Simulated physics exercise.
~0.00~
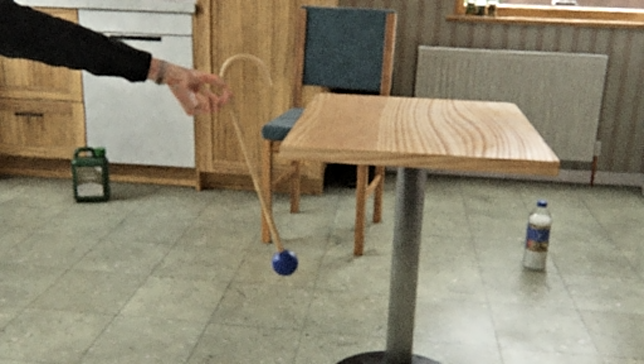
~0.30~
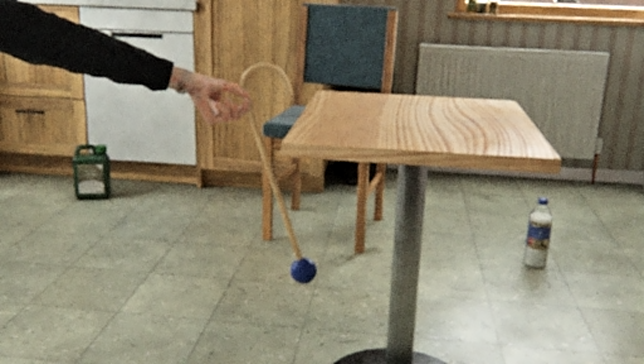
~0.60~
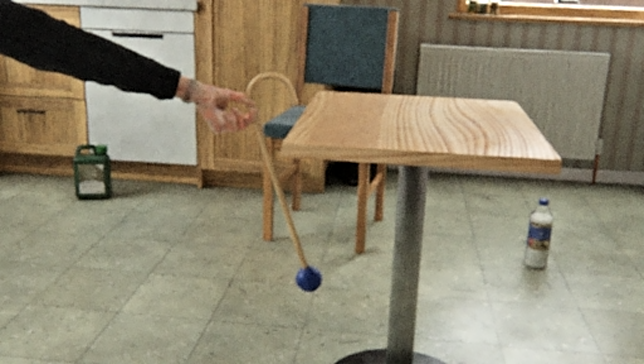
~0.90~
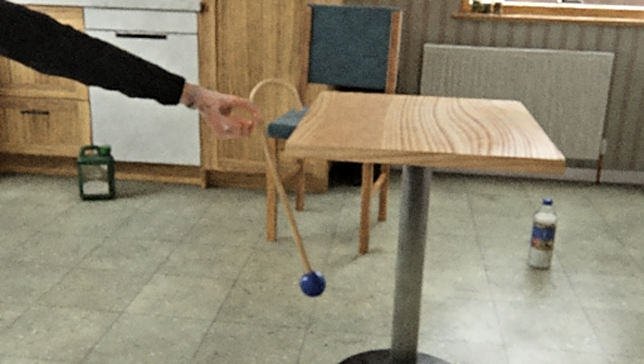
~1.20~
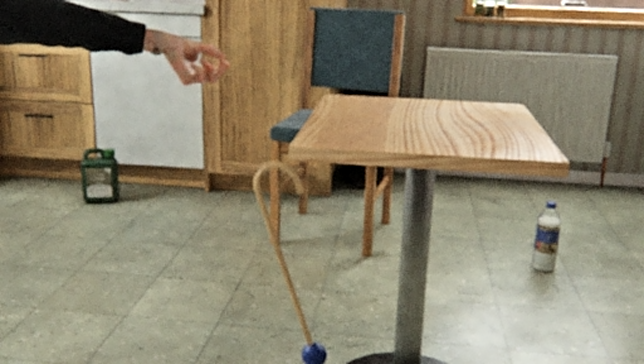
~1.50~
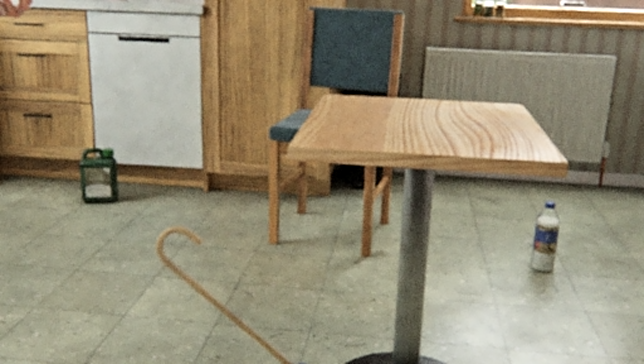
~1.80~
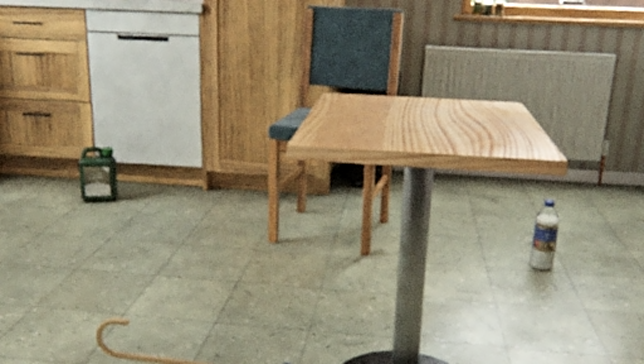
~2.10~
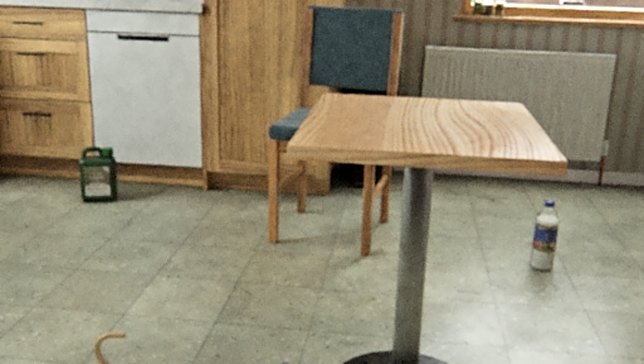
A curved-handled stick with a blue end drops to the floor after a hand releases it.
